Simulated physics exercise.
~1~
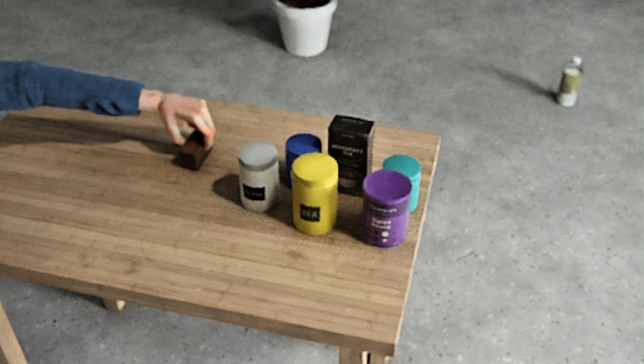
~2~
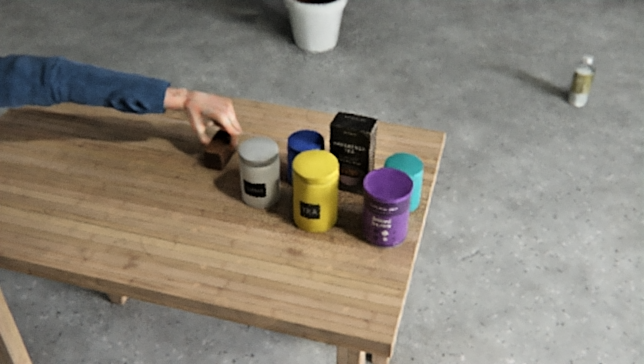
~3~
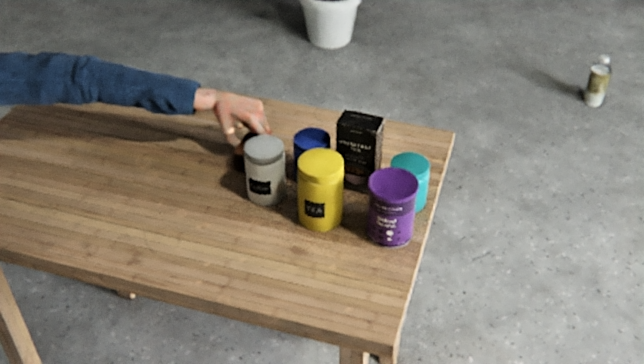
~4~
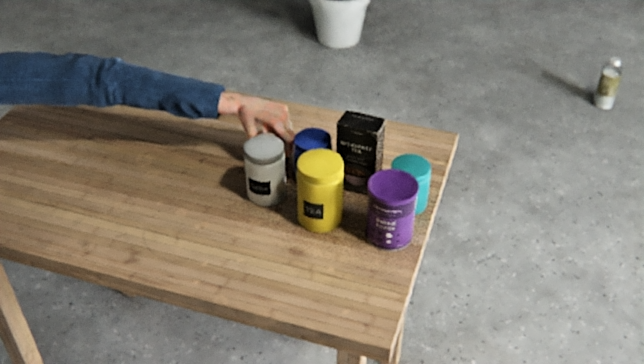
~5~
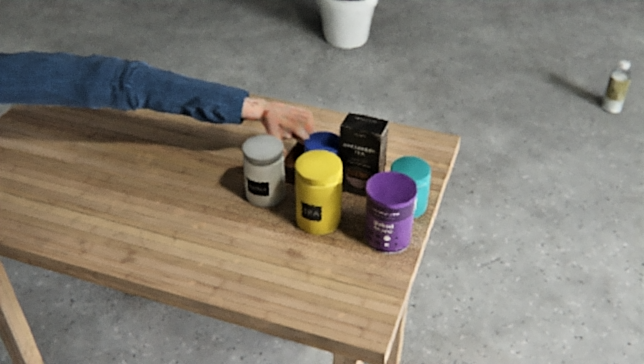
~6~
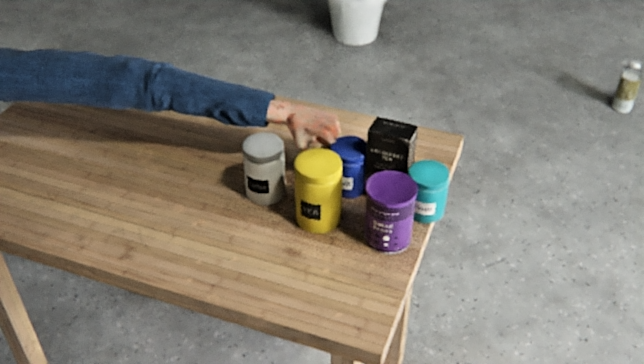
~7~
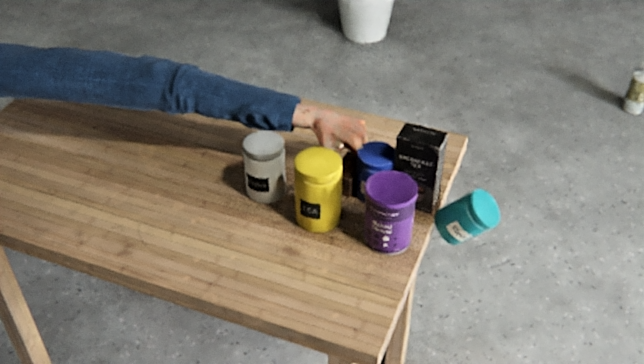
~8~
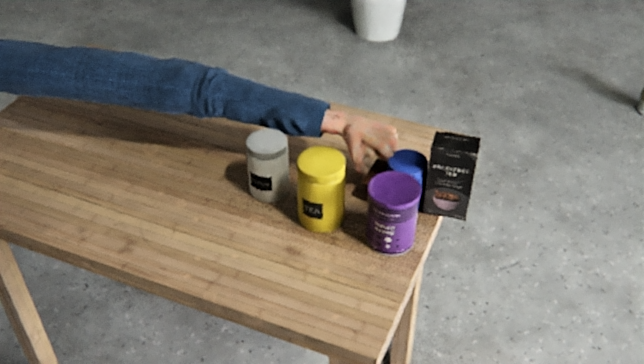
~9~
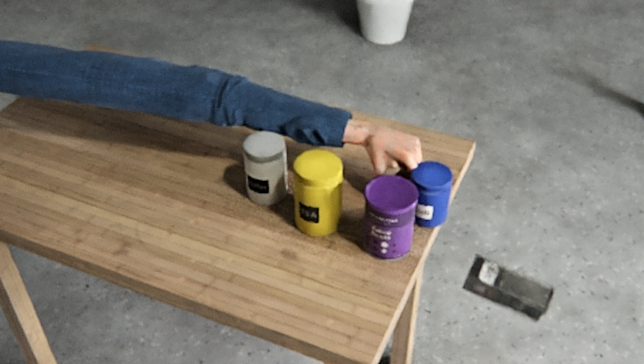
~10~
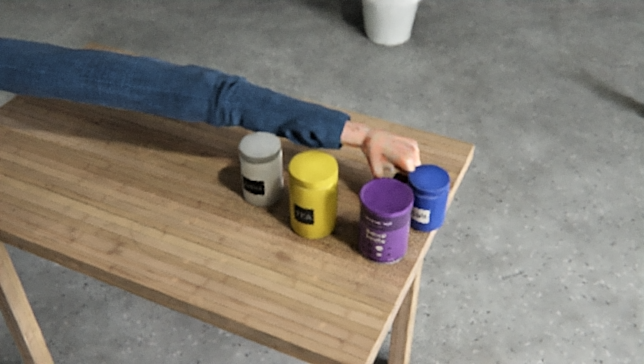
A turquoise jar and then a black packet tumbled off the end of a wooden table as a hand pushed a dark block rightward into the cluster, leaving the blue jar upright near the edge while the yellow, white and purple containers stayed put.
